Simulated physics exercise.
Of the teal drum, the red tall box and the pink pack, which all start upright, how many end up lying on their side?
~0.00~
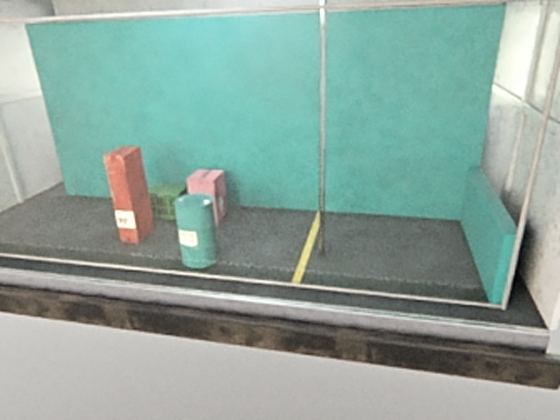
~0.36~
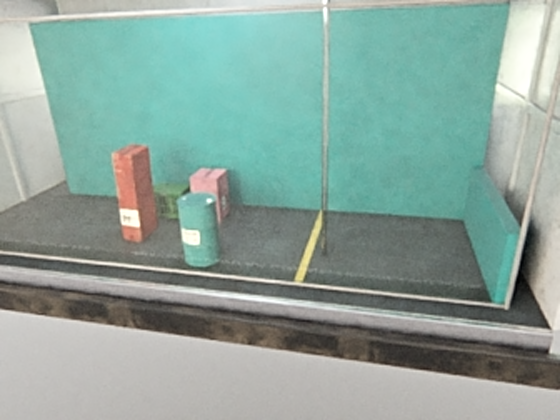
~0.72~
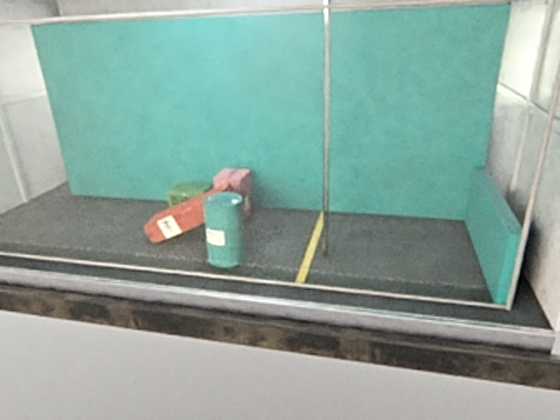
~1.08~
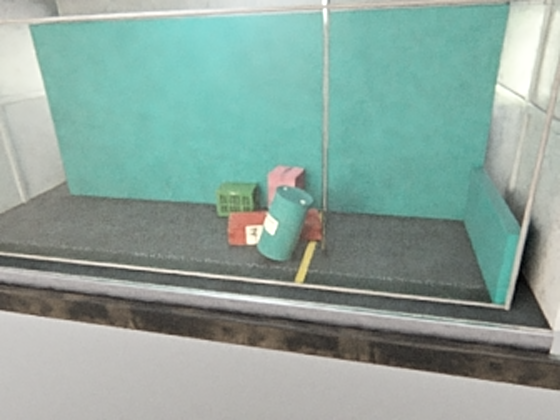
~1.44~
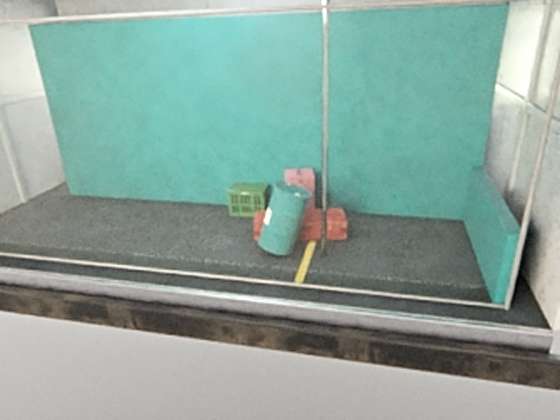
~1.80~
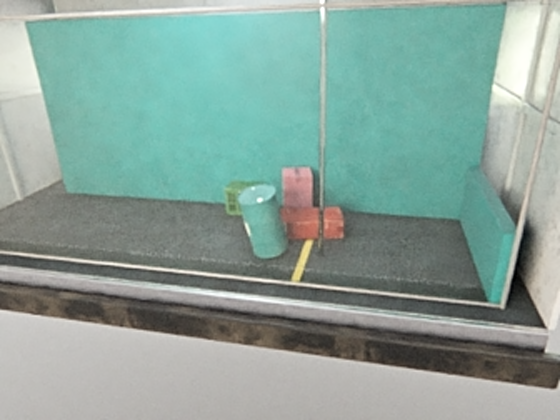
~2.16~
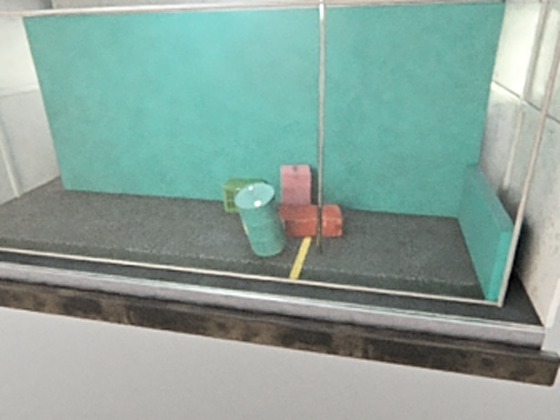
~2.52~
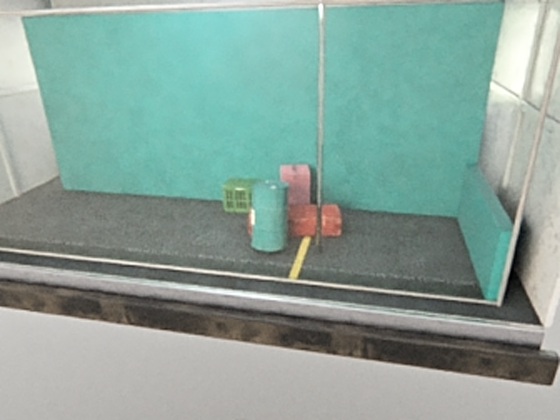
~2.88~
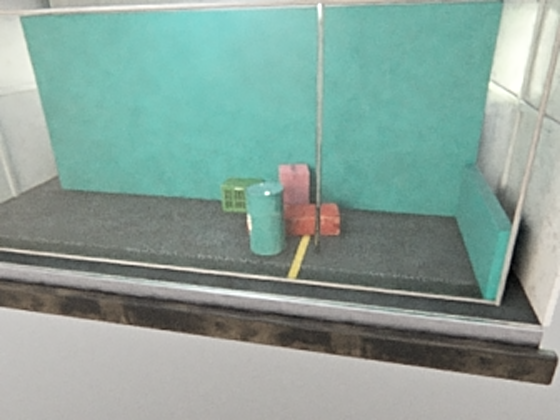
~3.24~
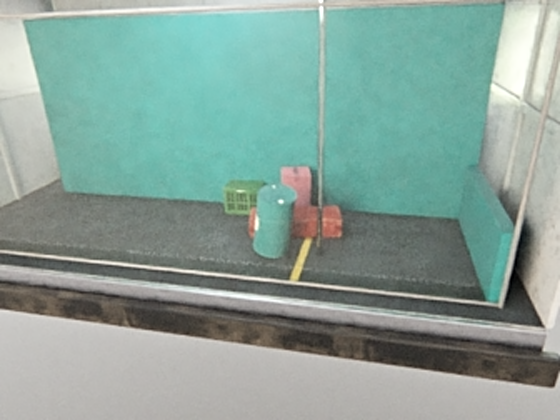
Only one of them does, the red tall box, which topples over and stays down.
